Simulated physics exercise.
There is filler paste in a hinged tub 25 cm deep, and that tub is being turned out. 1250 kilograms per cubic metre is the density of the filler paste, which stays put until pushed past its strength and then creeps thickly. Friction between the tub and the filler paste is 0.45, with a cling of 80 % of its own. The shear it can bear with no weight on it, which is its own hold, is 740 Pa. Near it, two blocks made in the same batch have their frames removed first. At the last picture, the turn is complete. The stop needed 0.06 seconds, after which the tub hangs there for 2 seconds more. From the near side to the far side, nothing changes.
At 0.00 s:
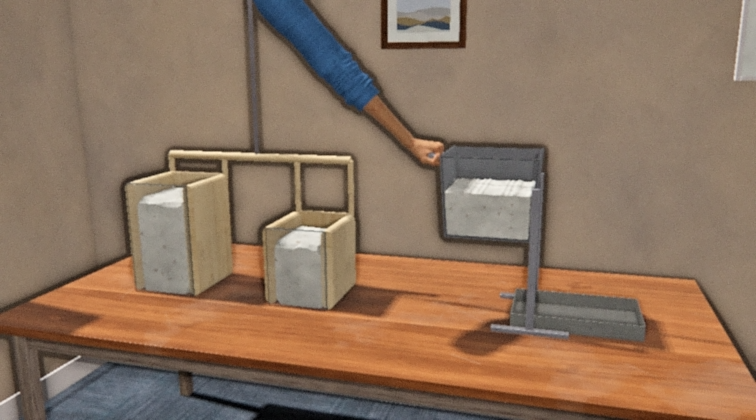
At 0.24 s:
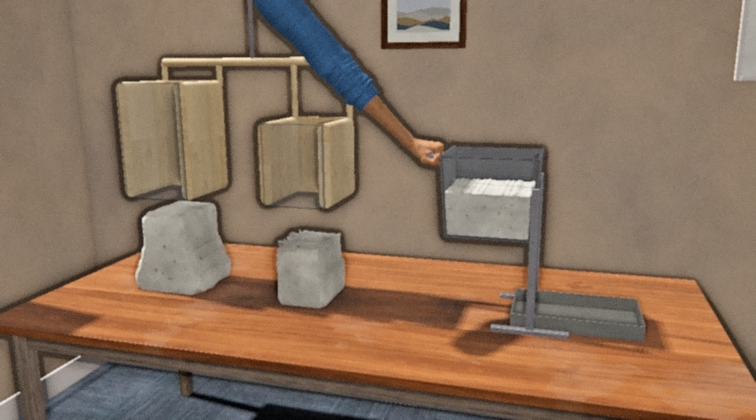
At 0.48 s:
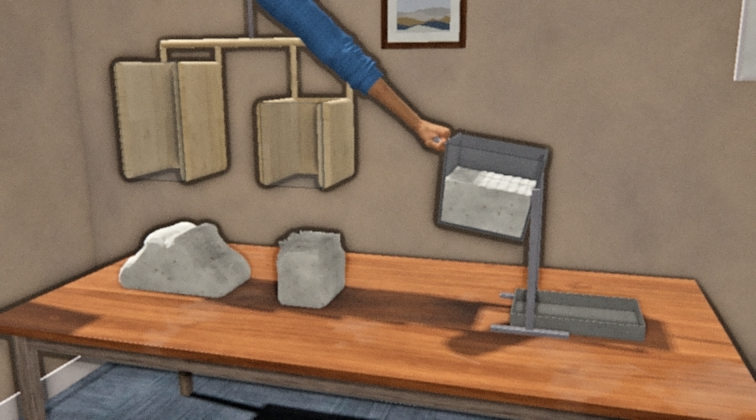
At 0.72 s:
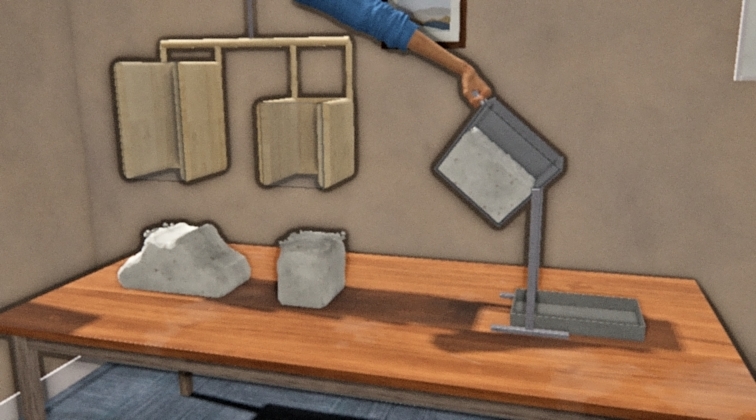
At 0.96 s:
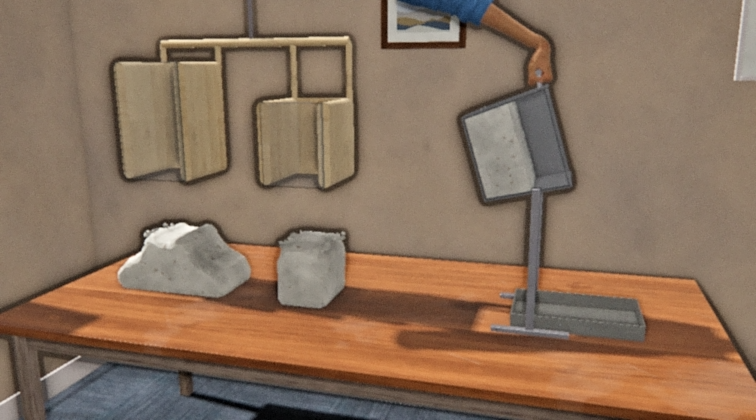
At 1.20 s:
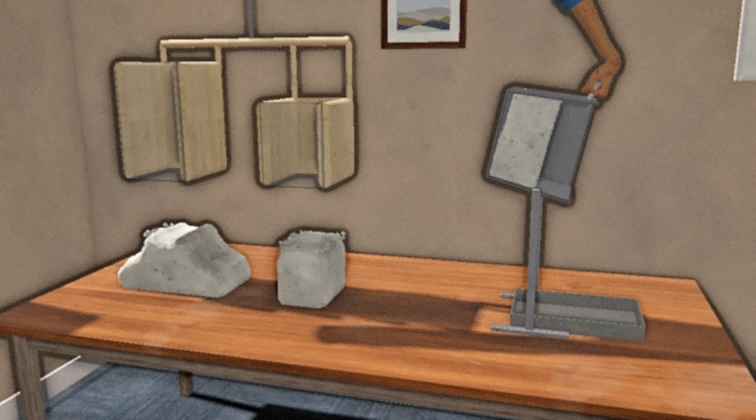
The footage shows wooden casings lifting off two grey blocks on a table; the left block slumps into a low mound while the right barely changes, then a hand turns a hinged tub of grey material onto its side.
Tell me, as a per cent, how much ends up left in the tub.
Close to 47 % is left.
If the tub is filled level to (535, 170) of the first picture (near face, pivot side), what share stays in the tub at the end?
That gives some 0 %.
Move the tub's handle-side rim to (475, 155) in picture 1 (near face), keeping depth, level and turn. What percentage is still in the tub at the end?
100 %, roughly.
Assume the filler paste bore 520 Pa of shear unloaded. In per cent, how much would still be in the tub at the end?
That comes out at roughly 40 %.
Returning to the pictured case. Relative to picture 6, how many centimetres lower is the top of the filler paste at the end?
About 19 cm.
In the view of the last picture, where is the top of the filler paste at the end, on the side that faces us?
Around (537, 159).
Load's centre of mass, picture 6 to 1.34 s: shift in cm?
I'd estimate roughly 6 centimetres.
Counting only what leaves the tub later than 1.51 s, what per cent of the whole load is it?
That comes to some 25 per cent of the load.
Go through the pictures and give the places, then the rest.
Handle-side rim at (443, 156), tilt 0 degrees; top of the filler paste at (516, 195); blocks stand 36 cm, 23 cm (left to right), in the first frame.
Handle-side rim at (443, 156), tilt 0 degrees; top of the filler paste at (516, 195); blocks stand 30 cm, 22 cm (left to right), in the second frame.
Handle-side rim at (449, 143), tilt 9 degrees; top of the filler paste at (450, 179); blocks stand 22 cm, 22 cm (left to right), in the third frame.
Handle-side rim at (487, 104), tilt 40 degrees; top of the filler paste at (467, 136); blocks stand 21 cm, 22 cm (left to right), in the fourth frame.
Handle-side rim at (546, 90), tilt 73 degrees; top of the filler paste at (509, 106); blocks stand 21 cm, 22 cm (left to right), in the fifth frame.
Handle-side rim at (597, 105), tilt 102 degrees; top of the filler paste at (518, 95); blocks stand 21 cm, 22 cm (left to right), in the sixth frame.
After 1.34 s, the tub is at 102 degrees and holds 100 %.
After 1.51 s, the tub is at 102 degrees and holds 71 %.
After 1.68 s, the tub is at 102 degrees and holds 48 %.
After 1.85 s, the tub is at 102 degrees and holds 47 %.
After 3.20 s, at the end, the tub is at 102 degrees and holds 47 %.
